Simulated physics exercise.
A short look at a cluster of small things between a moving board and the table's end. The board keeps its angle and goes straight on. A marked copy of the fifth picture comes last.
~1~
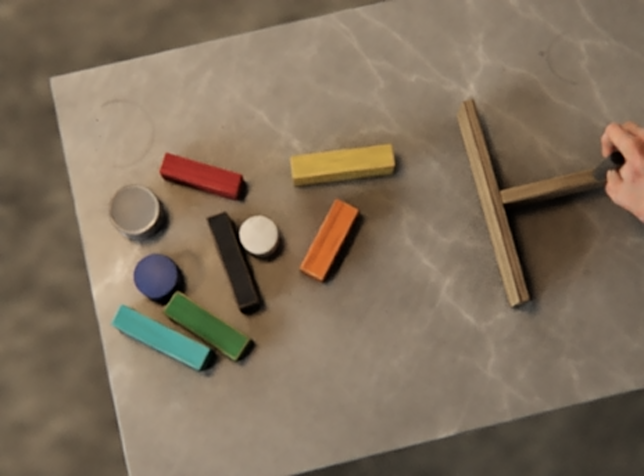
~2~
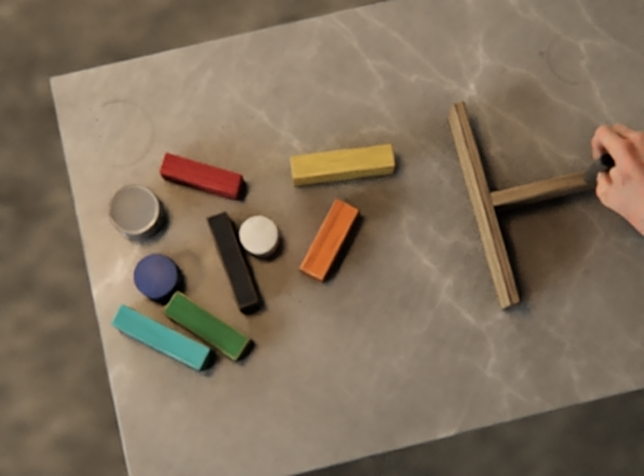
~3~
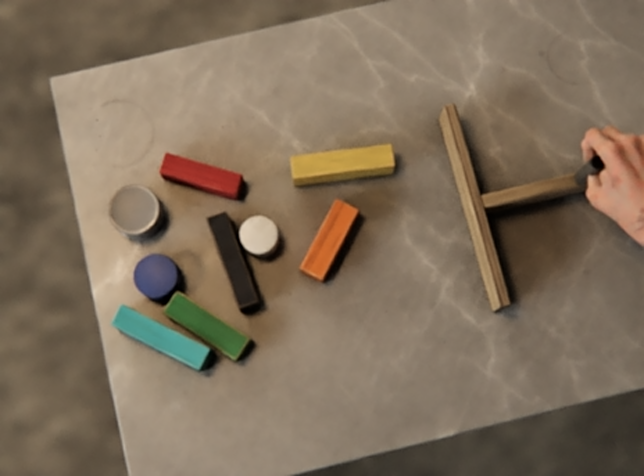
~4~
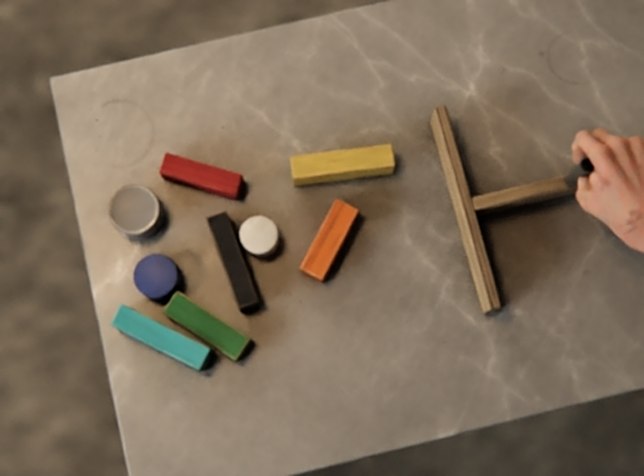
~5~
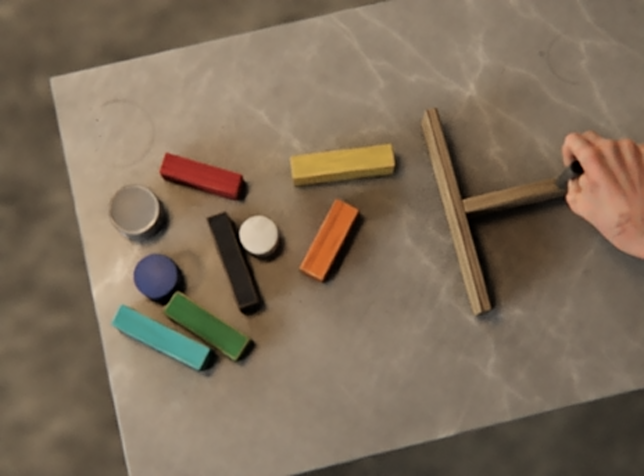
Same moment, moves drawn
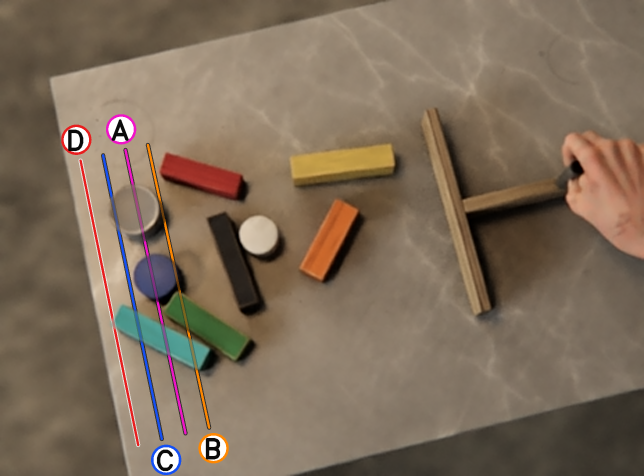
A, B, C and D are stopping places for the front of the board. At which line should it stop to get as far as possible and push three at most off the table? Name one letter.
Line A.
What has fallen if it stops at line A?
The blue tin goes over.
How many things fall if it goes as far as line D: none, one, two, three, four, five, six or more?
By then, six or more.
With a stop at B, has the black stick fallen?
No.
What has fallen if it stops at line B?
It is the blue tin.
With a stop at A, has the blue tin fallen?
By then, yes.
On the marked copy, A at (155, 288); B at (178, 282); C at (132, 293); D at (109, 299).
Following A. Soon after the start, board (350, 233); red stick (191, 177); yellow bar (278, 191).
Later, board (239, 260); blue tin (138, 300); turquoise stick (155, 349).
In the end, board (153, 280); blue tin over the edge; turquoise stick (118, 395); one fallen.
As for the rest, B is within the limit but short; C drops seven; D drops eight.
